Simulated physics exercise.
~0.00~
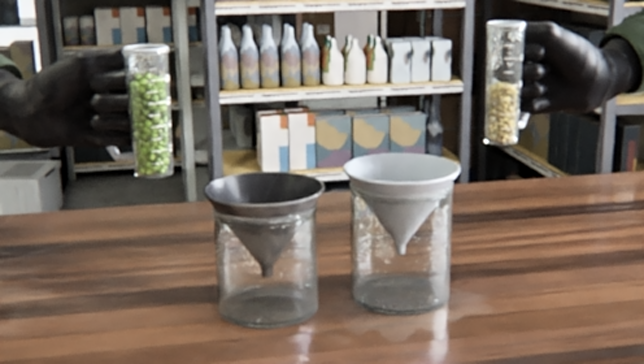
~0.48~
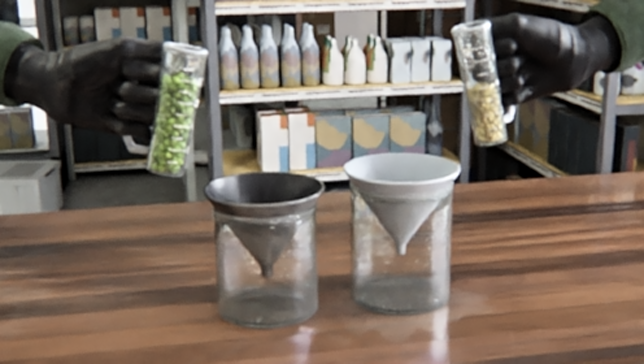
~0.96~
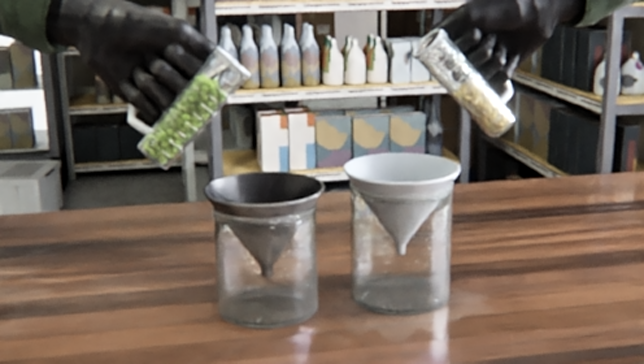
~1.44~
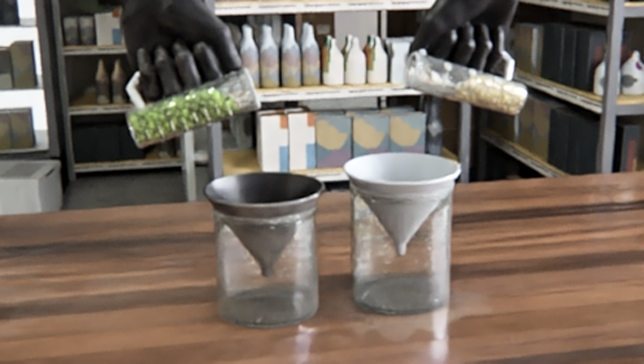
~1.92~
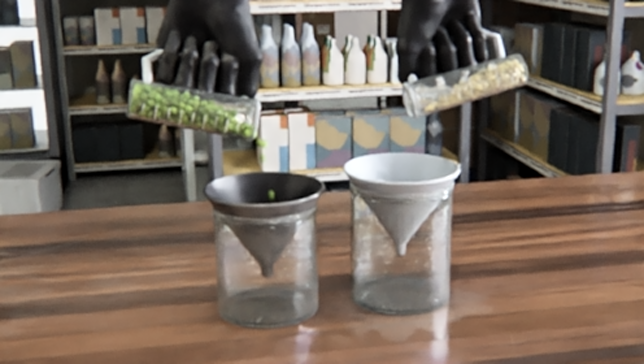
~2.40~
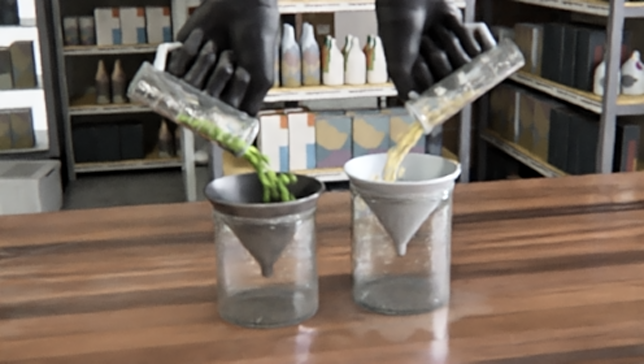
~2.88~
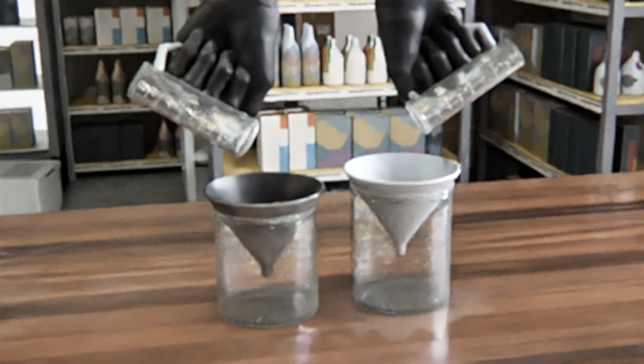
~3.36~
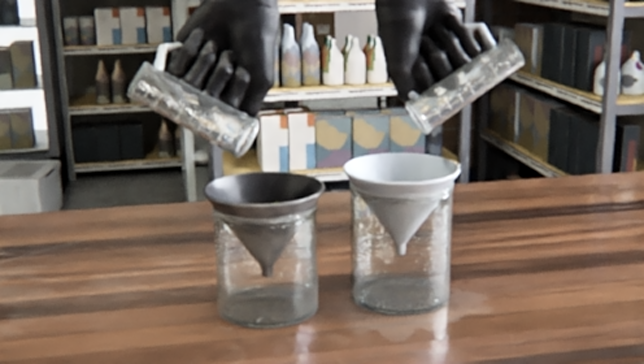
Two black-gloved hands hold clear cups, green pieces on the left and pale yellowish ones on the right, above a striped brown wooden table seen from the front by a still camera. Below stand two clear jars, a dark grey funnel in the left and a white one in the right, with shelves of bottles and boxes behind. The hands move inward and tip the cups onto their sides. A few green pieces drop first, then both loads pour into the funnels. Finally the upturned cups are empty, and everything stays stuck in the funnels, with nothing down in either jar.
